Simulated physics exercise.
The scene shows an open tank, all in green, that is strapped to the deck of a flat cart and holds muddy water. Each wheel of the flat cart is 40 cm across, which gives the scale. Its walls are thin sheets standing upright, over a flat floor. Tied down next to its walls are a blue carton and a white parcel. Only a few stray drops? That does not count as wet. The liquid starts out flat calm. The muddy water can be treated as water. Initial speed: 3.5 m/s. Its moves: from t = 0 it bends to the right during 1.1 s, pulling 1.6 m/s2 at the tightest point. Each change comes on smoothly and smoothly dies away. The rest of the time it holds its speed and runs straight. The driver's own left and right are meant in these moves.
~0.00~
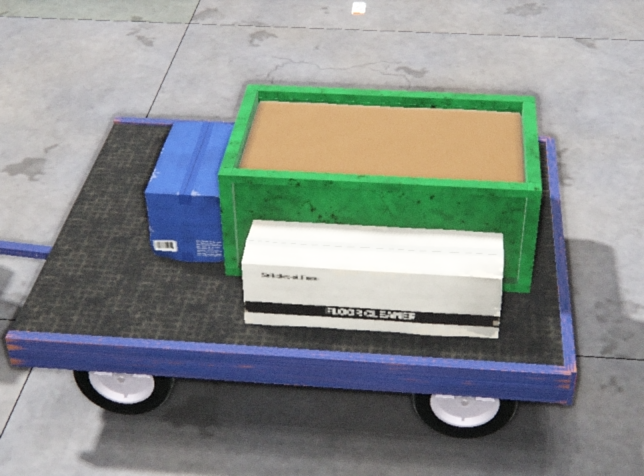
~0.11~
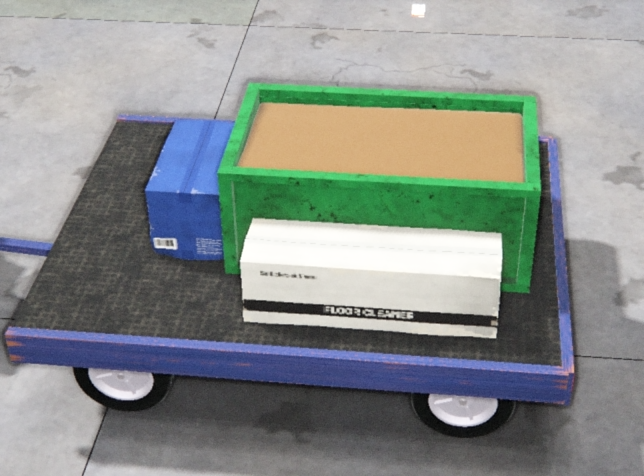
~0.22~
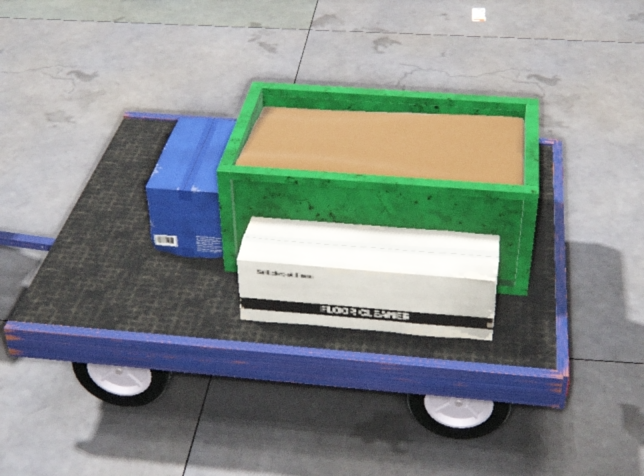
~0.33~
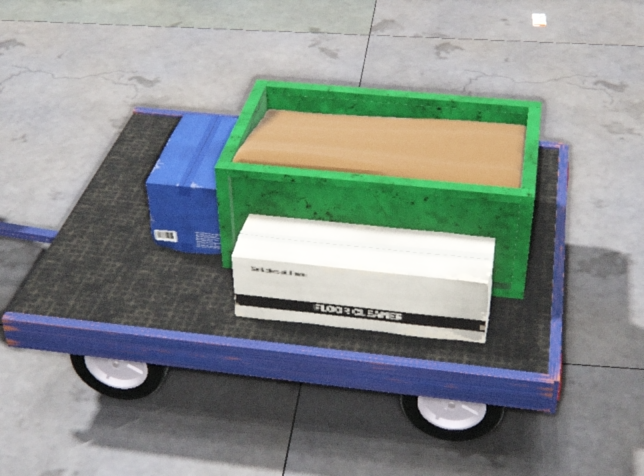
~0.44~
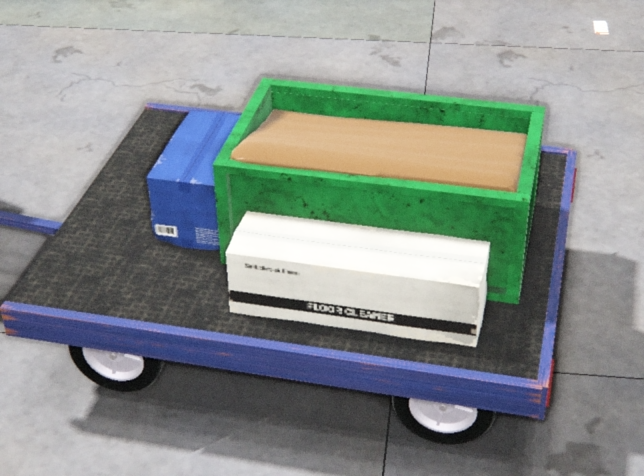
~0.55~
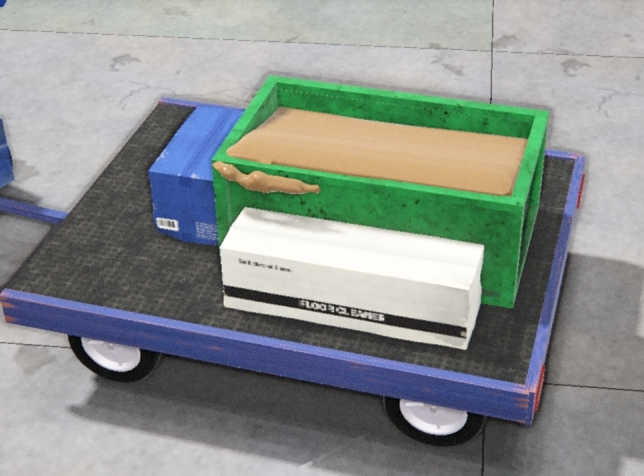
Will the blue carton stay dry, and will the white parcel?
Blue carton is missed, white parcel is struck.
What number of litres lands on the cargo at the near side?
Roughly 3 litres.
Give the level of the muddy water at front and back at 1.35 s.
Close to 38 cm in front, close to 38 cm behind.
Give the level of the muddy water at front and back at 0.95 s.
I'd say some 40 centimetres in front and some 38 centimetres behind.
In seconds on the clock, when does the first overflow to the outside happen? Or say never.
I'd put it at close to 0.9 seconds.
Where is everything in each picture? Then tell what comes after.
In the first frame, the surface is at (273, 108) by the front wall; at (504, 119) by the back wall; it lies level with the rim line; the front is on the left, levels are read along the far wall; the blue carton stands at the front; the white parcel stands at the near side; a wheel hub at (465, 408).
In the second frame, the surface is at (274, 108) by the front wall; at (505, 119) by the back wall; it lies level with the rim line.
In the third frame, the surface is at (277, 116) by the front wall; at (507, 122) by the back wall; it climbs 6° towards the near side.
In the fourth frame, the surface is at (280, 114) by the front wall; at (508, 133) by the back wall; it climbs 12° towards the near side.
In the fifth frame, the surface is at (284, 118) by the front wall; at (510, 138) by the back wall; it climbs 15° towards the near side.
In the sixth frame, the surface is at (289, 114) by the front wall; at (512, 144) by the back wall; it climbs 15° towards the near side; a wheel hub at (432, 415).
Then, 0.95 s in, the surface is 41 cm up at the front and 38 cm at the back; 1 per cent is out, over the near side.
Then, 1.35 s in, the surface is 38 cm up at the front and 38 cm at the back; 1 per cent is out, over the near side.
Then, 1.85 s in, the surface is 37 cm up at the front and 40 cm at the back; 1 per cent is out, over the near side.
Then, 4.09 s in, 1 per cent is out, over the near side; the blue carton has caught nothing and the white parcel 3 litres.
